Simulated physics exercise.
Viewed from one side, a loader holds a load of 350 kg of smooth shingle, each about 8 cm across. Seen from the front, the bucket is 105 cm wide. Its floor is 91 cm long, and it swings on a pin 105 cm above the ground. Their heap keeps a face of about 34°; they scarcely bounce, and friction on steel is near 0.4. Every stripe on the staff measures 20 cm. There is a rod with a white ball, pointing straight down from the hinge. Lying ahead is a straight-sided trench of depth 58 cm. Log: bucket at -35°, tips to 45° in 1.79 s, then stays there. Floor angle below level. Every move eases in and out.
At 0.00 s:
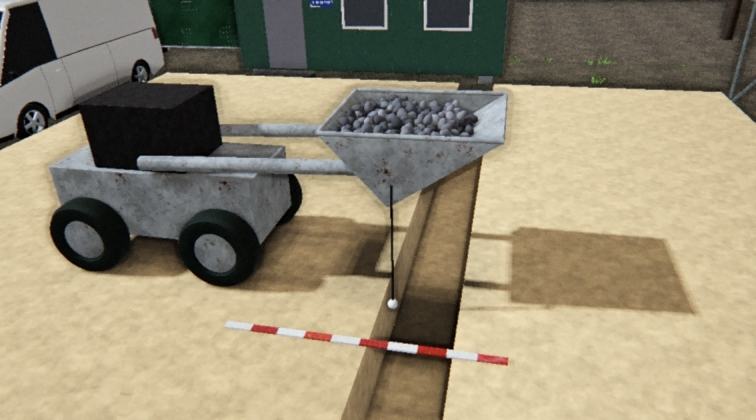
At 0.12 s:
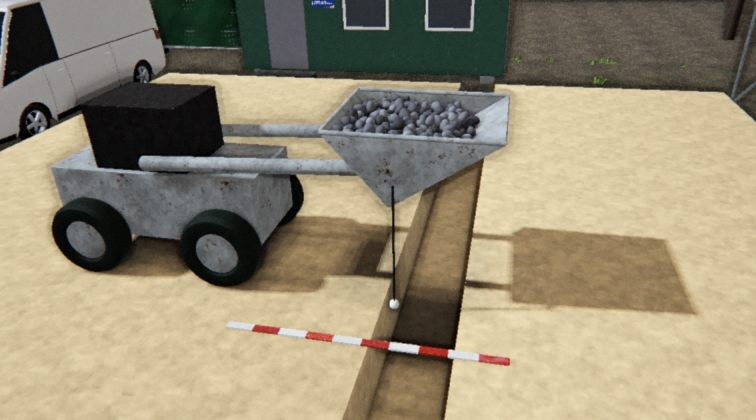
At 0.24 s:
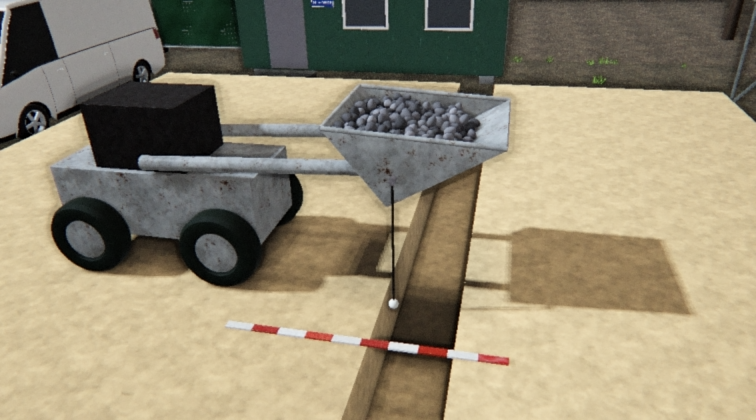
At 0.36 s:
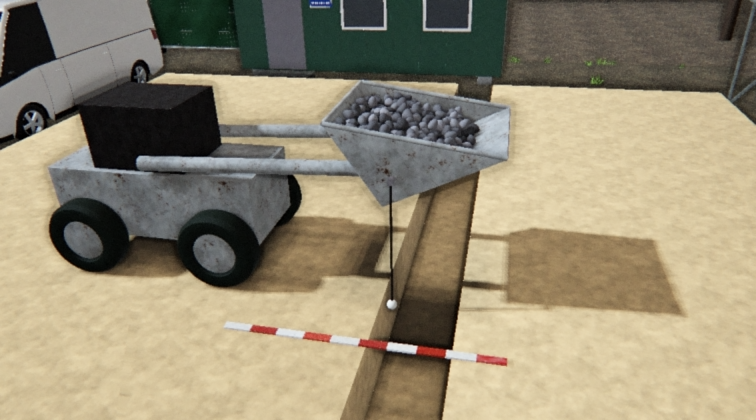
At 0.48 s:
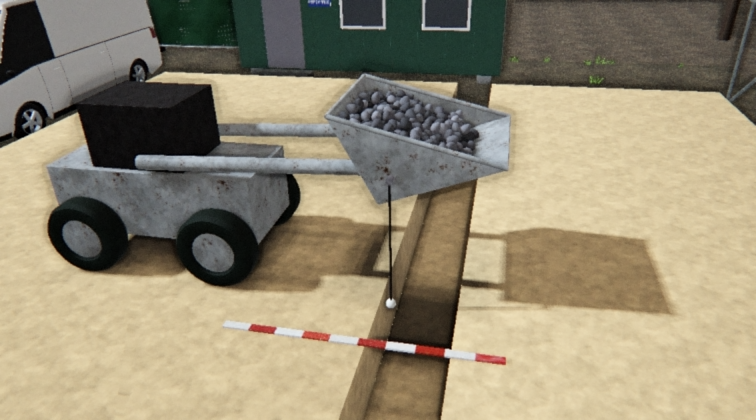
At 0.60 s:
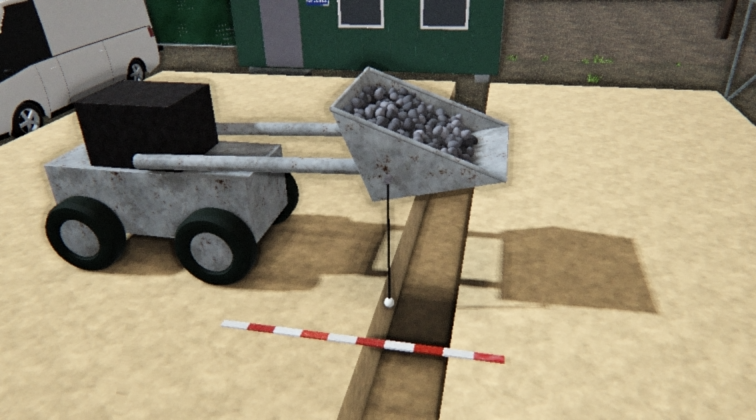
On a sandy yard beside a green building, a grey loader stood at a narrow trench while its raised bucket of dark stones slowly tilted forward, its back edge rising and the stones shifting slightly.
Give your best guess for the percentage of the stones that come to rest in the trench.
I would say about 10 per cent.
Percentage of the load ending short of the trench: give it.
About 0% of the load.
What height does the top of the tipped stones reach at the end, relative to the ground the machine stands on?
Height: About 20 cm above ground level.
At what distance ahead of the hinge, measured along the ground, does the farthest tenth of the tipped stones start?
Some 140 cm out from the hinge.
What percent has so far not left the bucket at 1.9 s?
Roughly 10 per cent is still inside.
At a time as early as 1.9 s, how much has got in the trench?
Some 5 per cent.
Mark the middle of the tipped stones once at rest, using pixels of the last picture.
I'd point somewhere around (521, 274).
After 1.3 s the floor is at 32°; 90 % in the bucket, 10 % past the trench; the foremost stones are at (503, 236).
After 1.9 s the floor is at 45°; 10 % in the bucket, 4 % in the trench, 86 % past the trench; the foremost stones are at (592, 281).
After 2.2 s the floor is at 45°; 0 % in the bucket, 9 % in the trench, 91 % past the trench; the foremost stones are at (645, 285).
After 4.8 s the floor is at 45°; 0 % in the bucket, 10 % in the trench, 90 % past the trench; the foremost stones are at (673, 275).
